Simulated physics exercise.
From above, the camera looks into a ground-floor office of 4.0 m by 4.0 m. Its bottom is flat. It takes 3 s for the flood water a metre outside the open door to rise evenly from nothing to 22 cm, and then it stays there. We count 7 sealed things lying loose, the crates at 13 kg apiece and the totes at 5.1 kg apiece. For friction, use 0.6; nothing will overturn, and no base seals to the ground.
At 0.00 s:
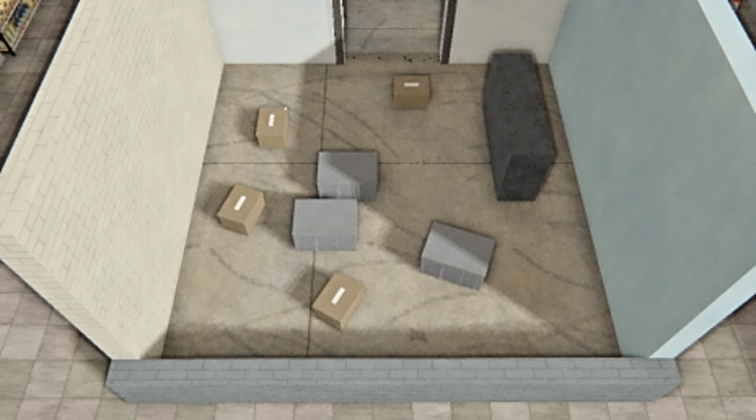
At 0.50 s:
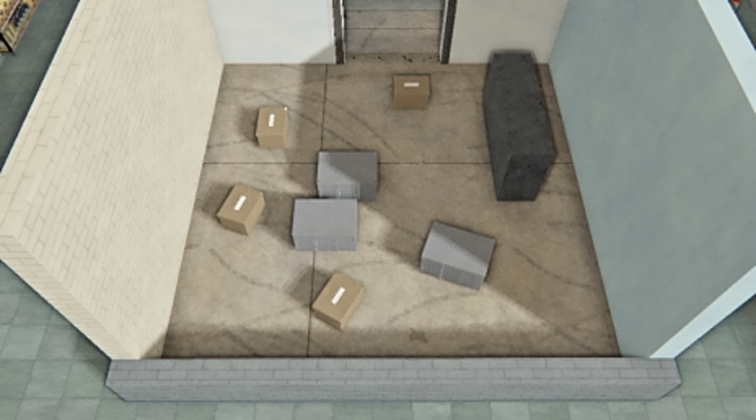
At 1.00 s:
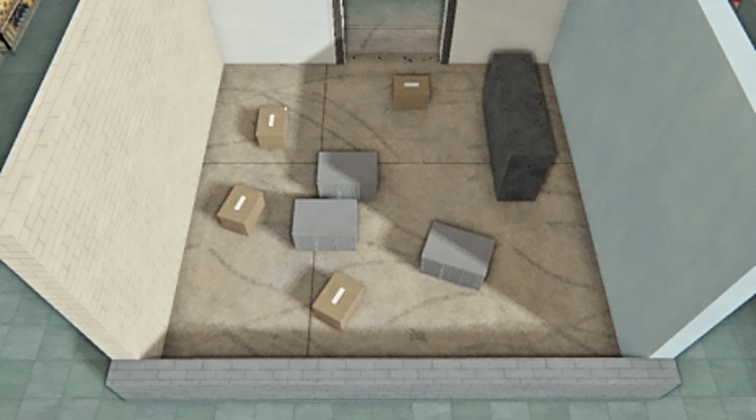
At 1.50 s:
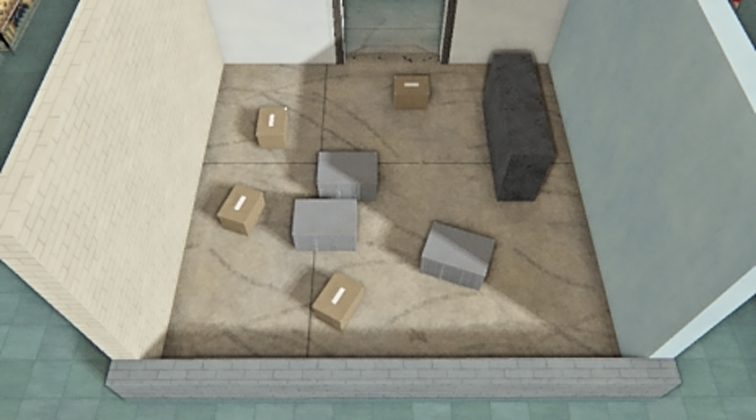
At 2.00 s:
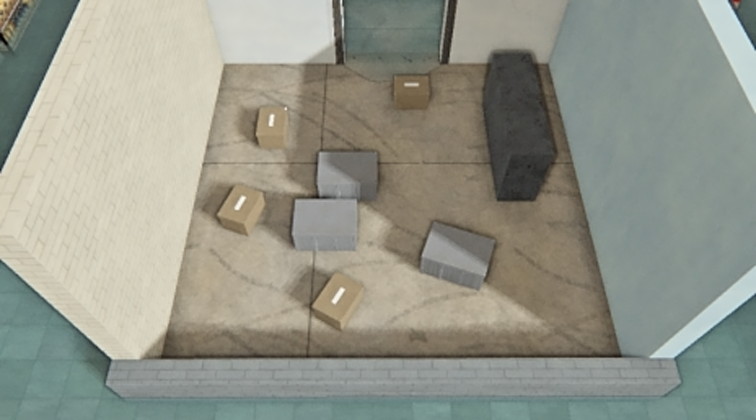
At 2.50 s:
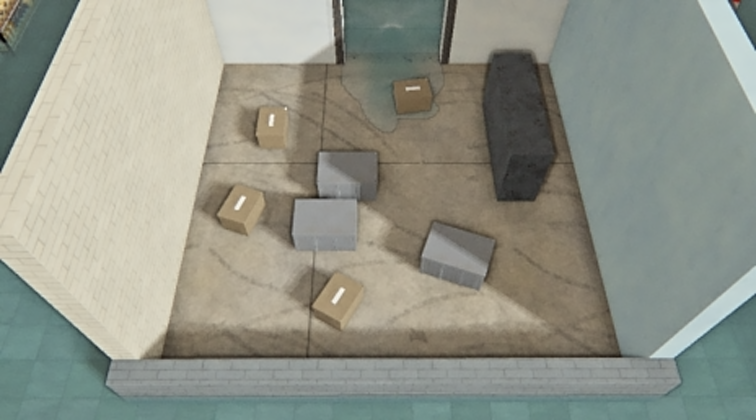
In this clip, boxes and grey blocks sit on the floor of a walled room seen from above as greenish water covers the ground outside, then enters through the back doorway and slightly shifts the nearest brown box.
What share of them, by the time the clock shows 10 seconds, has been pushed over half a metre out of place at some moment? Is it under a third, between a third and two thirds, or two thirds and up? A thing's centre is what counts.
It is two thirds and up.
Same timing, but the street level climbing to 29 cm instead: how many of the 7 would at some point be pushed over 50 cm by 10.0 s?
Then the count would be 7.
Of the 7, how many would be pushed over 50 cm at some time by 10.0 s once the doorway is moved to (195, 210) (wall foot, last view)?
In that case the number is 6.
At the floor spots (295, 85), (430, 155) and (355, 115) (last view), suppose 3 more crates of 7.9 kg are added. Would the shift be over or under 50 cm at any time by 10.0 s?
Within the limit; beyond the limit; beyond the limit.
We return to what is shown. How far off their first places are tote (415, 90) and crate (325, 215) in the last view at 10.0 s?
Respectively 150 and 100 centimetres.
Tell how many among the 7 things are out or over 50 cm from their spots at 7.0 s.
The number comes to 4.
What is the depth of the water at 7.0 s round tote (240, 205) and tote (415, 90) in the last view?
Some 12 cm at the first, some 7 cm at the second.
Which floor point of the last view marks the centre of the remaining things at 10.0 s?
Near (378, 211).
After 3.5 s 1 of 7 are over 50 cm from their spots; 0 afloat.
After 4.5 s 1 of 7 are over 50 cm from their spots; 1 afloat.
After 7.0 s 4 of 7 are over 50 cm from their spots; 4 afloat.
After 10.0 s 6 of 7 are over 50 cm from their spots, and 7 have been at some point; 6 afloat.
